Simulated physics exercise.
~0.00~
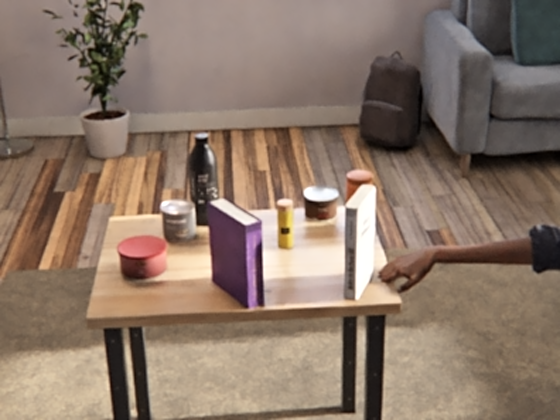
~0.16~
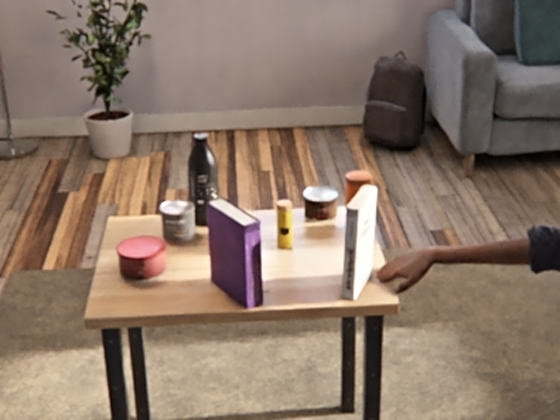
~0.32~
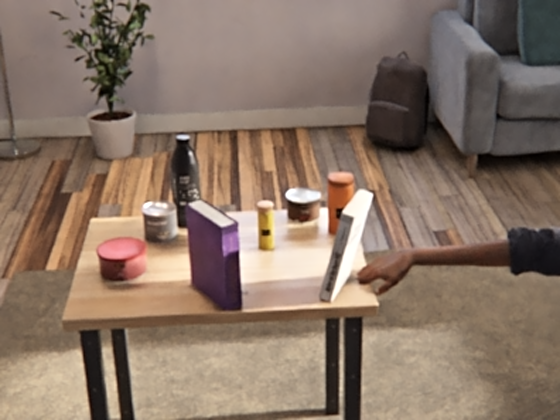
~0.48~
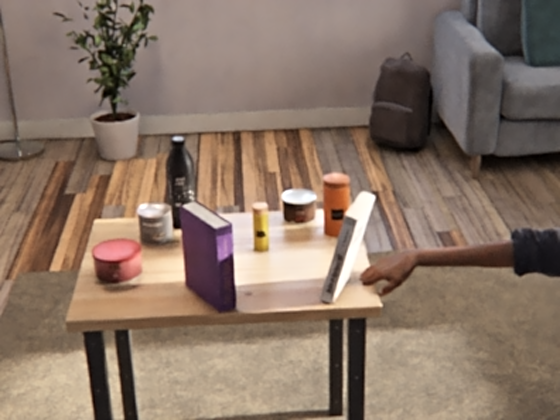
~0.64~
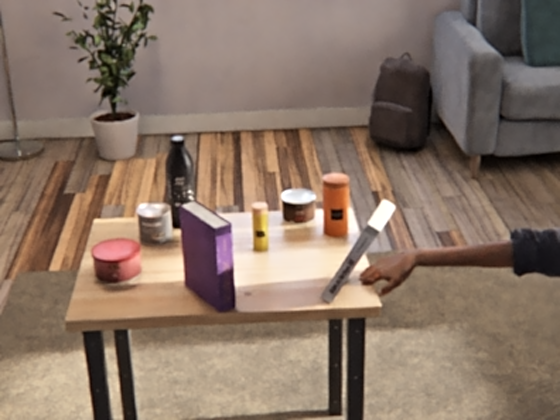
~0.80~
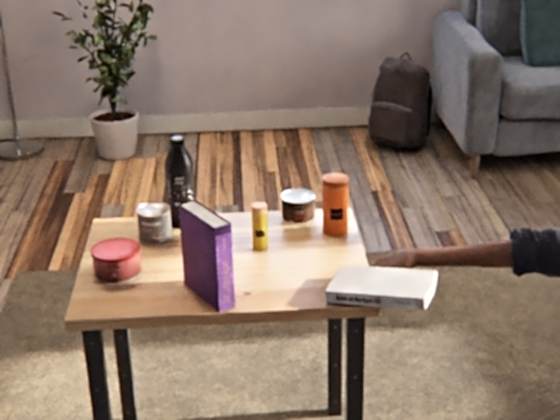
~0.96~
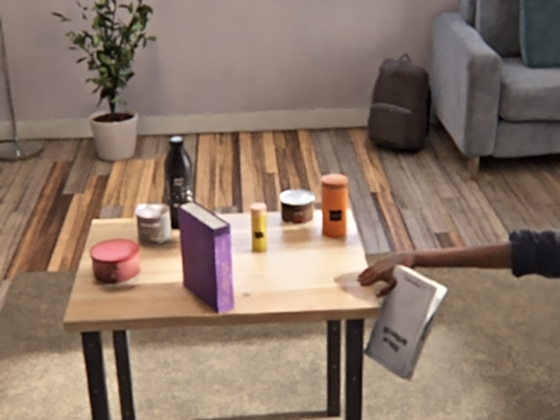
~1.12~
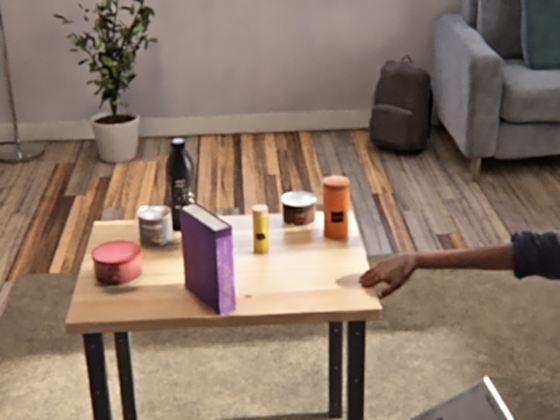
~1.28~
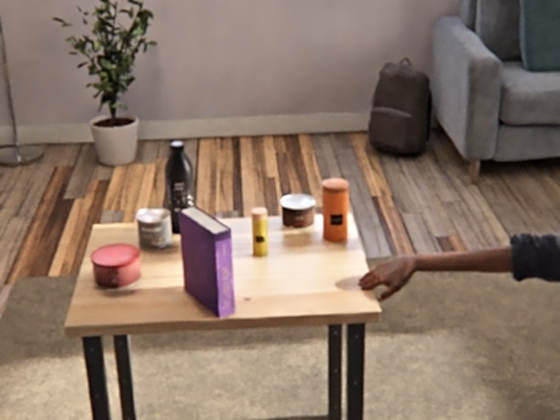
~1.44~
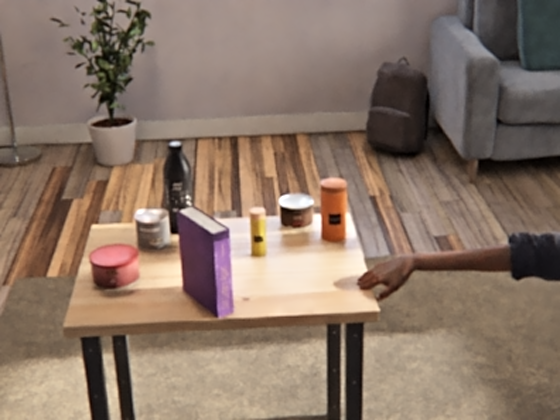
White book on a wooden side table tilting right beside a resting hand, toppling over the edge and dropping out of view.
